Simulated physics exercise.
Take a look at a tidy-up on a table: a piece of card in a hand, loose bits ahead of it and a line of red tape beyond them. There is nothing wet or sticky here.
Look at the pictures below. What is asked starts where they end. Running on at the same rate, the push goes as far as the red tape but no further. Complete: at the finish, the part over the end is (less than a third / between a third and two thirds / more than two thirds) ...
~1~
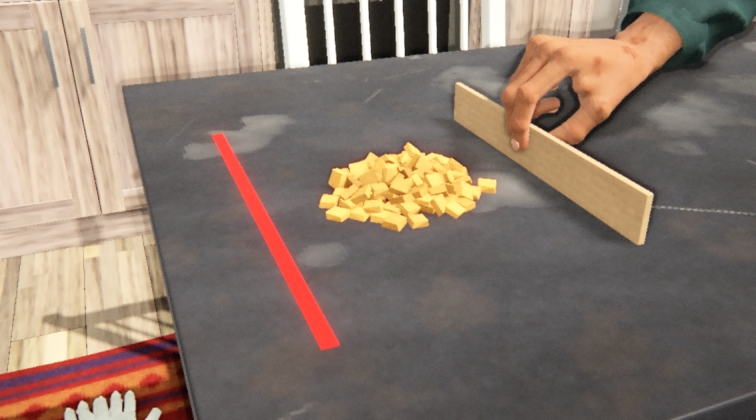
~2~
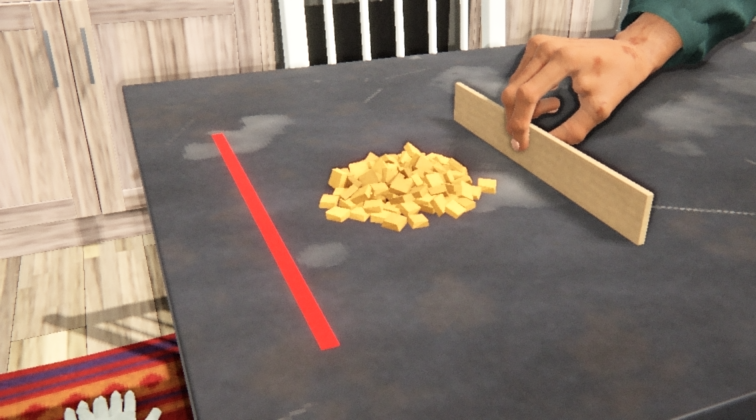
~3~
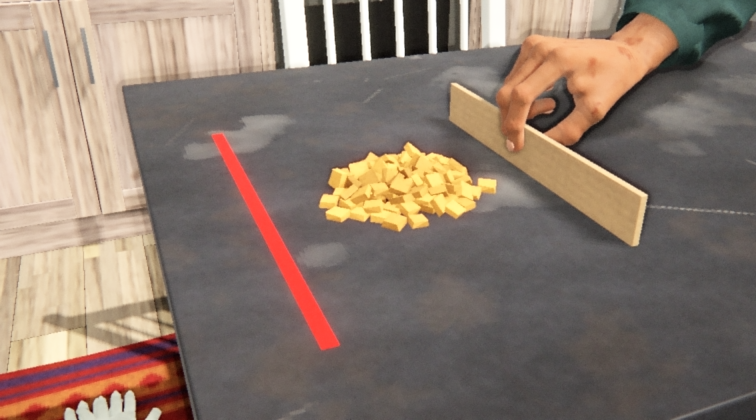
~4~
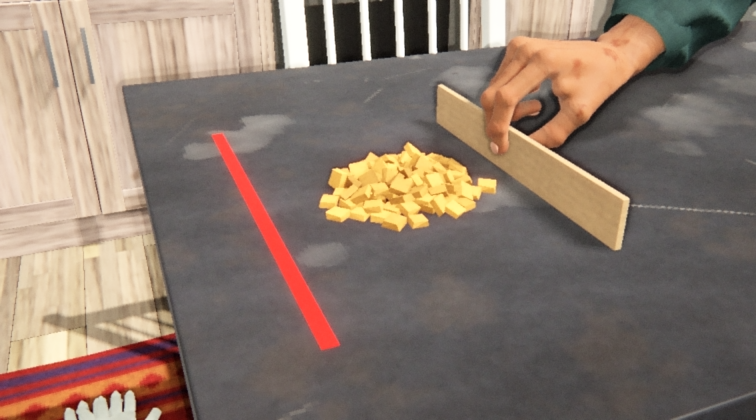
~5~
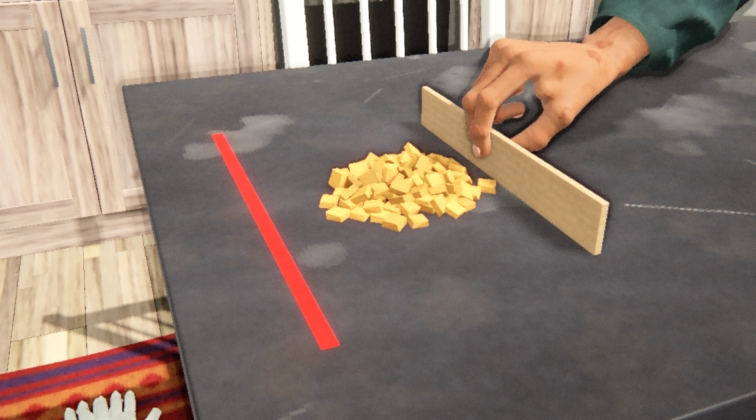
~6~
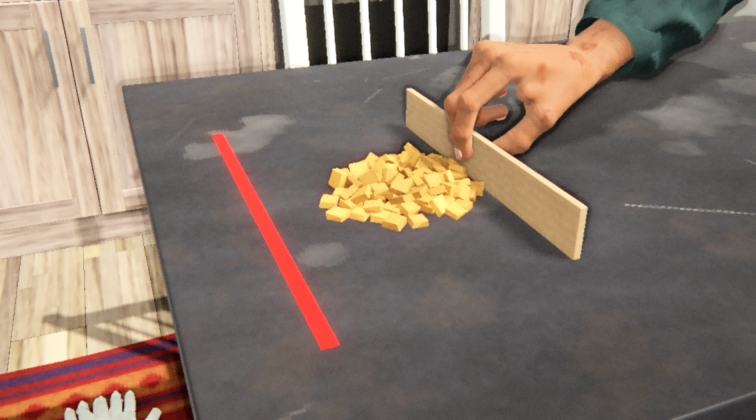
At the finish, the part over the end is less than a third.
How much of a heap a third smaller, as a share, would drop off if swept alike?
That works out to something like 0 percent.
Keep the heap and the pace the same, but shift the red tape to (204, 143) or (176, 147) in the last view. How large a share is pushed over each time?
40 and 70 percent, roughly.
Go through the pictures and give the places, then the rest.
In the first frame, piece of card (628, 207), at rest; red tape (221, 141), about a palm's width from the edge; edge at (155, 235); the heap (407, 185), cereal squares.
In the second frame, piece of card (628, 207), at rest.
In the third frame, piece of card (622, 208); the heap (407, 185).
In the fourth frame, piece of card (605, 211).
In the fifth frame, piece of card (584, 216); the heap (407, 185).
In the sixth frame, piece of card (564, 220); red tape (221, 141); edge at (155, 235); the heap (407, 185), just a few pushed along.
Just after the last frame, piece of card still moving, near (366, 153); heap all on the table, its front near (248, 216).
A moment on, piece of card stopped at the red tape; heap about a tenth over the edge.
Further on, piece of card stopped at the red tape; heap roughly a quarter over the edge.
When it is over, piece of card stopped at the red tape; heap roughly a quarter over the edge.
